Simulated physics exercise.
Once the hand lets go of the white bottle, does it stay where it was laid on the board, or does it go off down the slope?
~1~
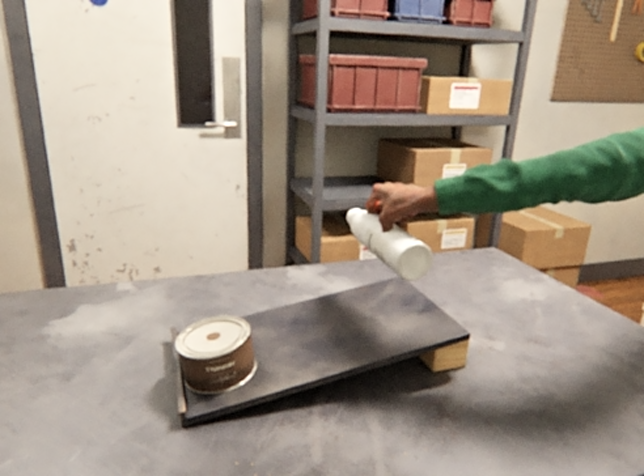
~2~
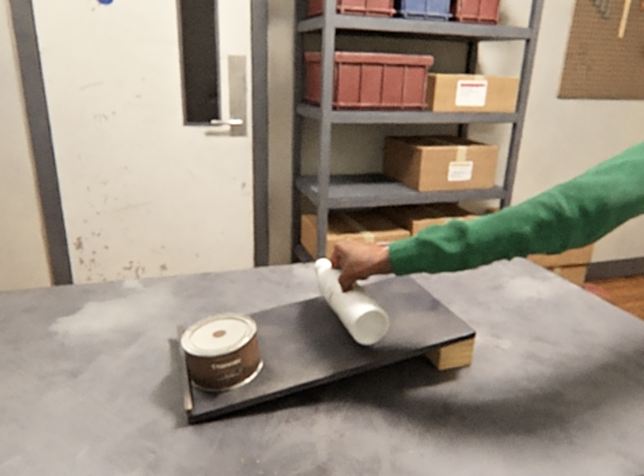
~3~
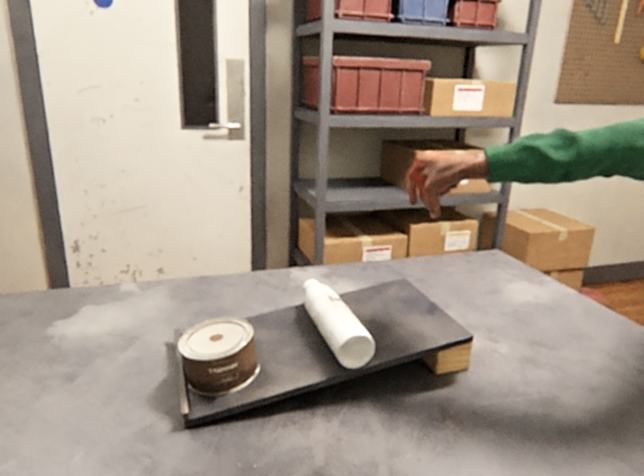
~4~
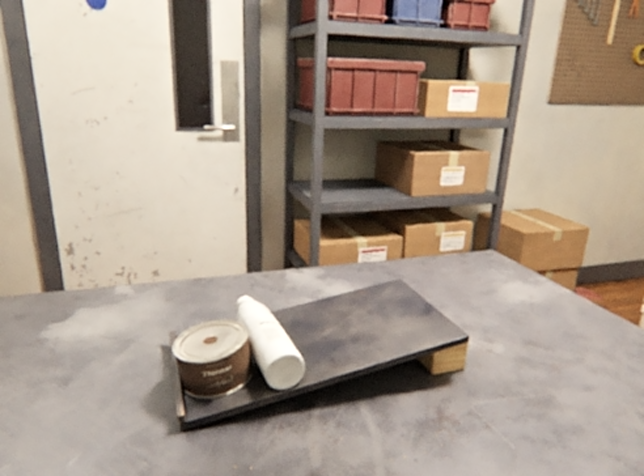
It goes off down the slope. The bottle moves down the board to the left and ends up beside the brown tub.
